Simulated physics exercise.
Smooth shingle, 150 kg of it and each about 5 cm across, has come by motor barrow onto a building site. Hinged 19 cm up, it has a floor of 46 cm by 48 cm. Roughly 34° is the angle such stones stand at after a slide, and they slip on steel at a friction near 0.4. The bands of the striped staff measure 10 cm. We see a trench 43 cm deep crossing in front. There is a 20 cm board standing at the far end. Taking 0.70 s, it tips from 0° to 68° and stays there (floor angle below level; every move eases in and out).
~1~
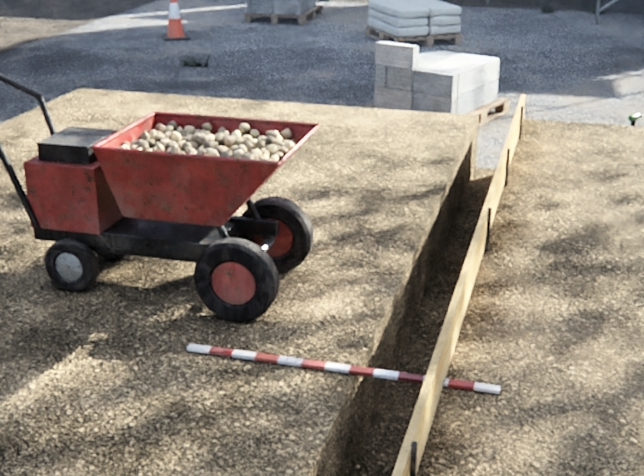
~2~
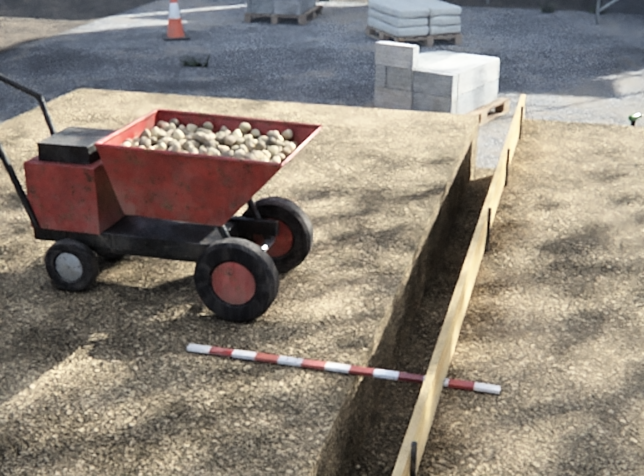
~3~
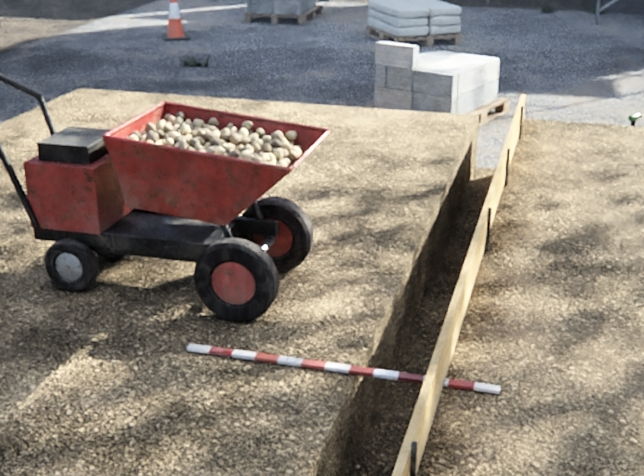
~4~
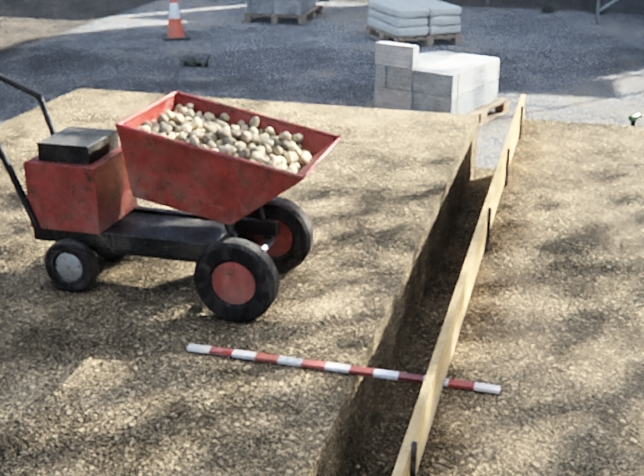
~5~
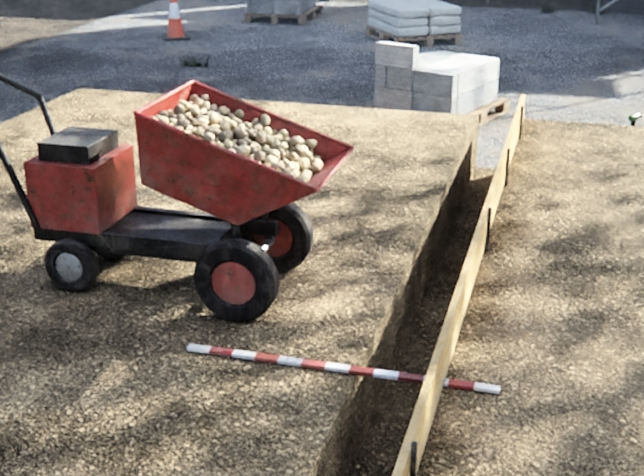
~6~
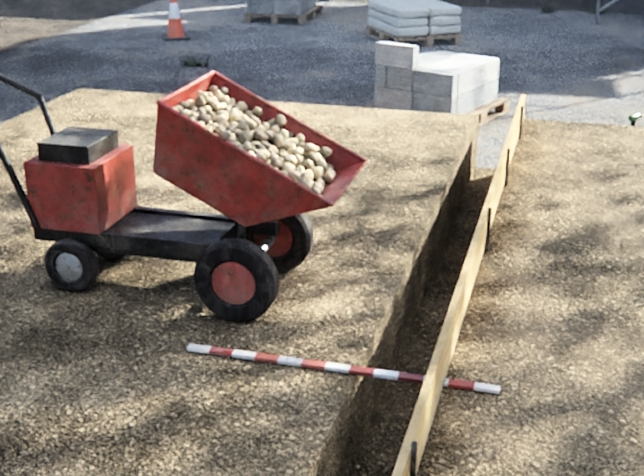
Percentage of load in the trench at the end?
97 per cent.
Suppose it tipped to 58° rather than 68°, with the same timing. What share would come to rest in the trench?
In that case near 90 per cent.
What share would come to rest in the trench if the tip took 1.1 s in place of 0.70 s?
Estimate: About 100 %.
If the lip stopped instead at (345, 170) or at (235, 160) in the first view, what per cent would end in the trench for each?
Estimates: 10 % then 90 %.
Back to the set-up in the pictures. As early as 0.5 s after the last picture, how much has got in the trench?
Around 35 per cent of it, at that instant.
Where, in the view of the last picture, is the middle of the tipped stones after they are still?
Somewhere near pixel (422, 377).
Then, 0.2 s after the last picture the floor is at 57°, 100 % in the skip; the foremost stones are at (369, 235).
Then, 0.5 s after the last picture the floor is at 68°, 67 % in the skip, 33 % in the trench; the foremost stones are at (450, 308).
Then, 0.8 s after the last picture the floor is at 68°, 17 % in the skip, 80 % in the trench, 3 % past the trench; the foremost stones are at (583, 328).
Then, 2.8 s after the last picture the floor is at 68°, 0 % in the skip, 97 % in the trench, 3 % past the trench; the foremost stones are past the picture's edge.
